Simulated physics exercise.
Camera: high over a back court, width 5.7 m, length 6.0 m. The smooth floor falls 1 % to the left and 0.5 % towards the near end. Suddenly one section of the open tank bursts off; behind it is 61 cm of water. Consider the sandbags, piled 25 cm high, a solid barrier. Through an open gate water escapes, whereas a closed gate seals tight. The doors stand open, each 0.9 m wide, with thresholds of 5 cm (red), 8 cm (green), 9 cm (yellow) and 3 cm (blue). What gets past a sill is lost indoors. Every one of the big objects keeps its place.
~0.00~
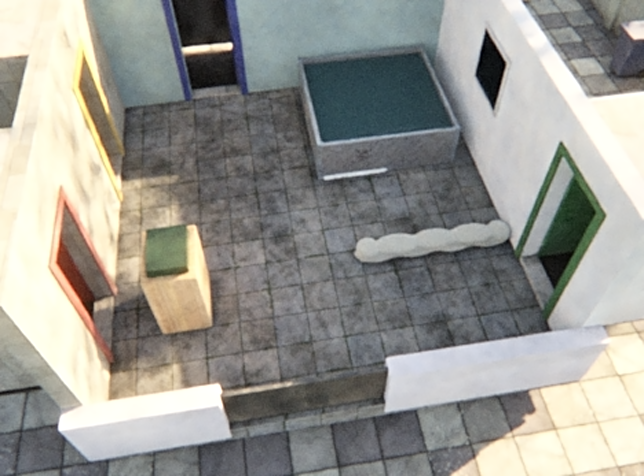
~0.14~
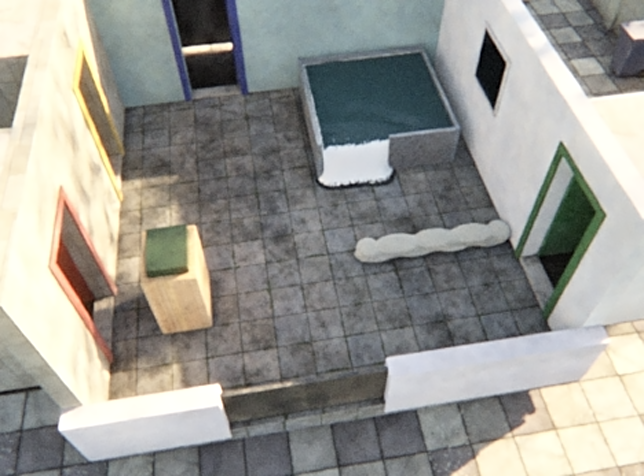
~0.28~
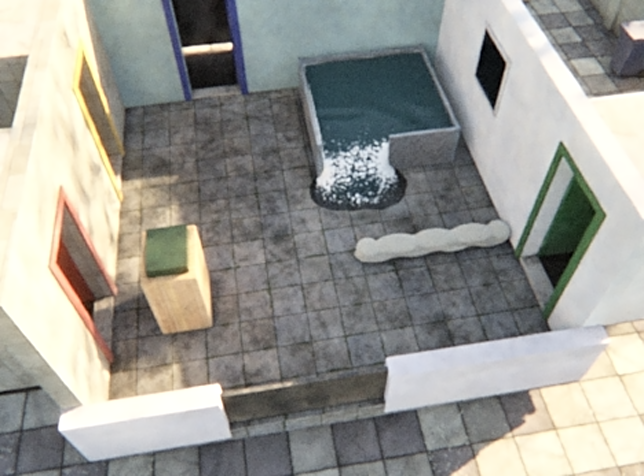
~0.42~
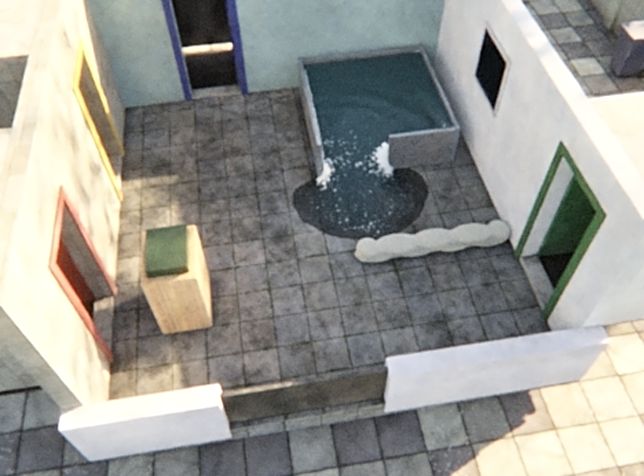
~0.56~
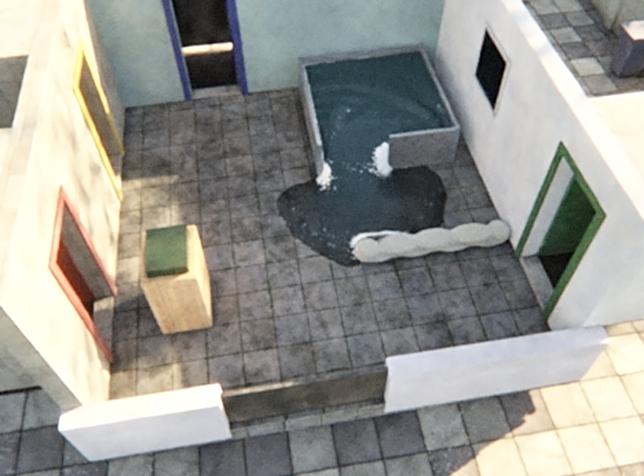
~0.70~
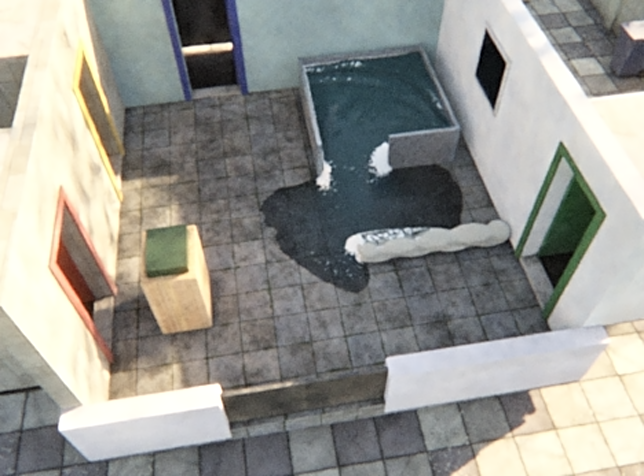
At first, dark water sits still in an open tank at the back of a paved courtyard. Then part of the tank's front gives way and water pours out, foaming onto the floor. The dark pool widens, reaches the row of sandbags, and spreads around their left end toward the near side.
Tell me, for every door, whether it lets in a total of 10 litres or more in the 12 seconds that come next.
My prediction: The red door overtops the limit; the green door remains shy of the limit; the yellow door remains shy of the limit; the blue door overtops the limit.
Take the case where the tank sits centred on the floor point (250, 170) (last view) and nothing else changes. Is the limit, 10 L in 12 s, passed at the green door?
With that change, the limit at the green door is surpassed.
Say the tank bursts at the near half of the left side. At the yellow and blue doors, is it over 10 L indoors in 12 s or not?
Door yellow goes beyond, door blue goes beyond.
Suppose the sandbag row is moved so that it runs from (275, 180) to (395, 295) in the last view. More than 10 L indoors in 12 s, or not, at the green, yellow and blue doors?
Result - green: Yes, exceeded, yellow: No, not exceeded, blue: Yes, exceeded.
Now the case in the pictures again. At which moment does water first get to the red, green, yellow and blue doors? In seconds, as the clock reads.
So red at 2.8 s, green at 1.8 s, yellow at 4.5 s, and blue at 5.0 s.
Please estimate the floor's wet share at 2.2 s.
Around 50 per cent.
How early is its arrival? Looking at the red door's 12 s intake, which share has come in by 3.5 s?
Share: ~ 0 %.
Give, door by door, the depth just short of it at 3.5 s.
In cm: Red 8, green 2, yellow 0, blue 0.
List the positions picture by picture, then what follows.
In the first frame, still water, 61 cm deep, in the open tank at (374, 96).
In the second frame, the front is at (390, 177), 0.6 m from the gap at (354, 160); 0.3 m2 of floor is under water; 61 cm left at the back of the open tank.
In the third frame, water pours out at (354, 162) and has run 0.9 m, to (394, 199); typically 10 cm deep outside, 61 cm at the open tank's back.
In the fourth frame, the front is at (392, 231), 1.3 m from the gap at (354, 163); 1.9 m2 of floor is under water; 61 cm left at the back of the open tank.
In the fifth frame, the front is at (345, 261), 1.8 m from the gap at (354, 163); 2.9 m2 of floor is under water; 61 cm left at the back of the open tank.
In the sixth frame, water pours out at (354, 163) and has run 2.2 m, to (351, 286); typically 5 cm deep outside, 56 cm at the open tank's back.
After 1.4 s water covers 30 % of the floor and is deepest (40 cm) near (378, 243); red door not reached, green door not reached, yellow door not reached, blue door not reached.
After 2.2 s water covers 50 % of the floor and is deepest (37 cm) near (378, 243); red door not reached, green door 2 cm at the sill, 0 L in, yellow door not reached, blue door not reached.
After 3.5 s water covers 55 % of the floor and is deepest (31 cm) near (107, 430); red door 8 cm at the sill, 2 L in, green door 2 cm at the sill, 0 L in, yellow door not reached, blue door not reached.
After 7.0 s water covers 90 % of the floor and is deepest (18 cm) near (467, 158); red door 11 cm at the sill, 57 L in, green door 4 cm at the sill, 0 L in, yellow door 5 cm at the sill, 0 L in, blue door 9 cm at the sill, 23 L in.
After 12.0 s water covers 100 % of the floor and is deepest (17 cm) near (107, 430); red door 11 cm at the sill, 162 L in, green door 7 cm at the sill, 1 L in, yellow door 7 cm at the sill, 0 L in, blue door 8 cm at the sill, 88 L in.
